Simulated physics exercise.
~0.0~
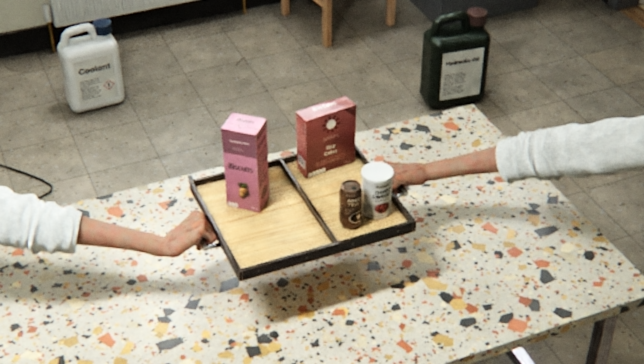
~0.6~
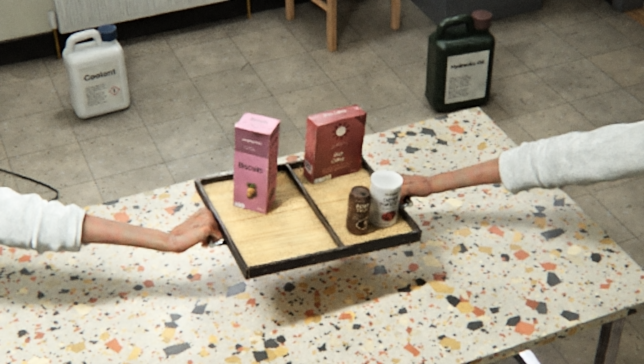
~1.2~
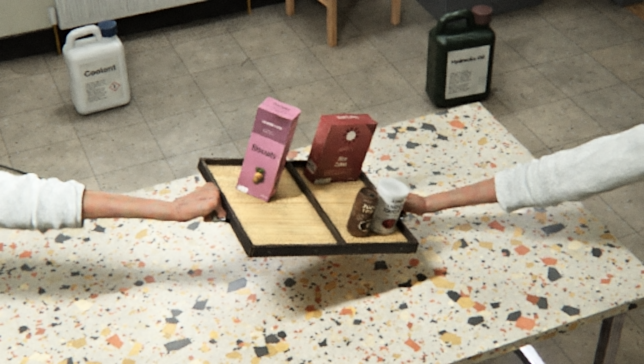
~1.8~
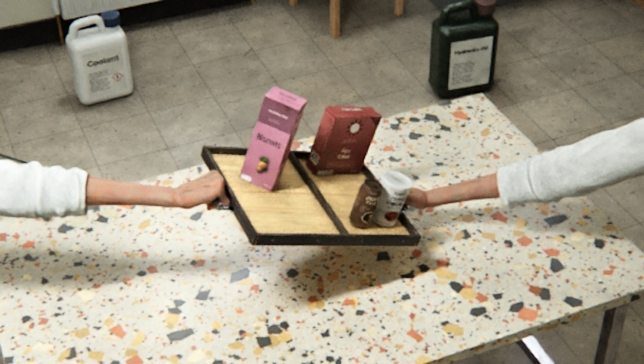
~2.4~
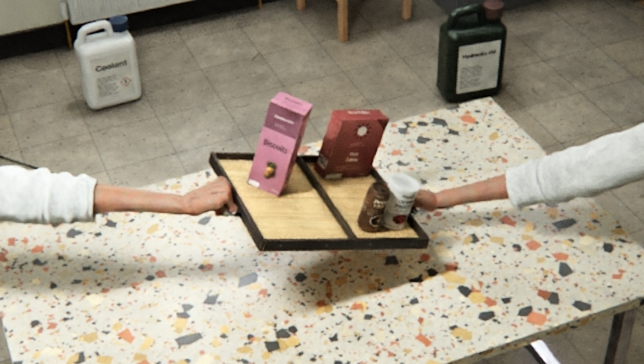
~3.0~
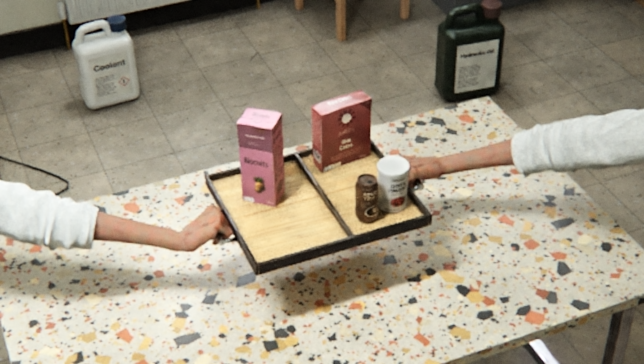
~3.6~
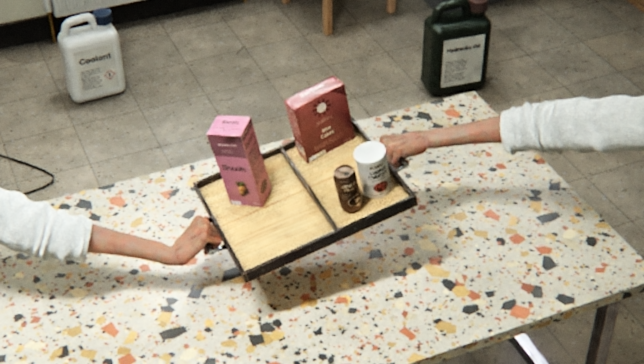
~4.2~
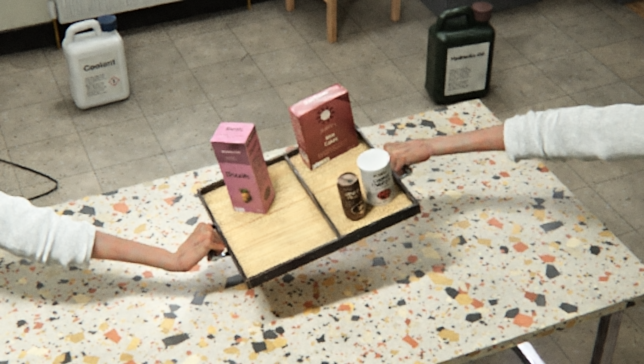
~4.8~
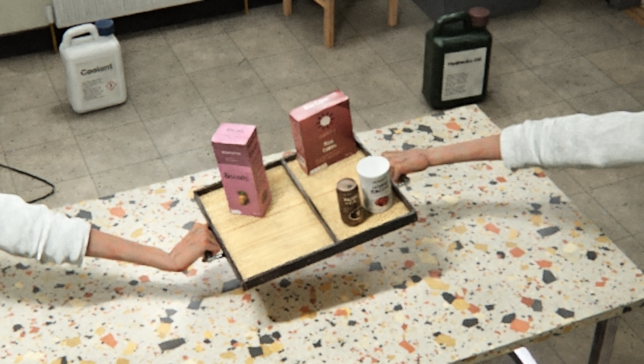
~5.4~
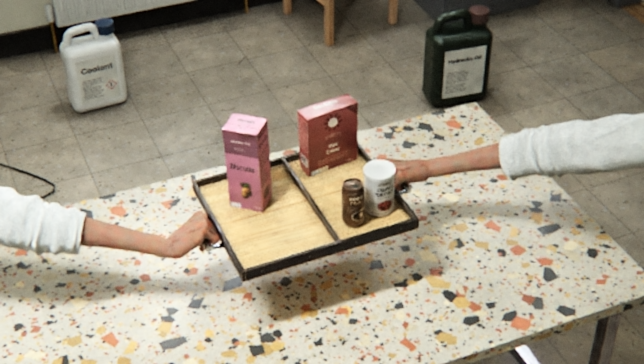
Two hands tilt a loaded tray right, then left, and level it with everything upright.
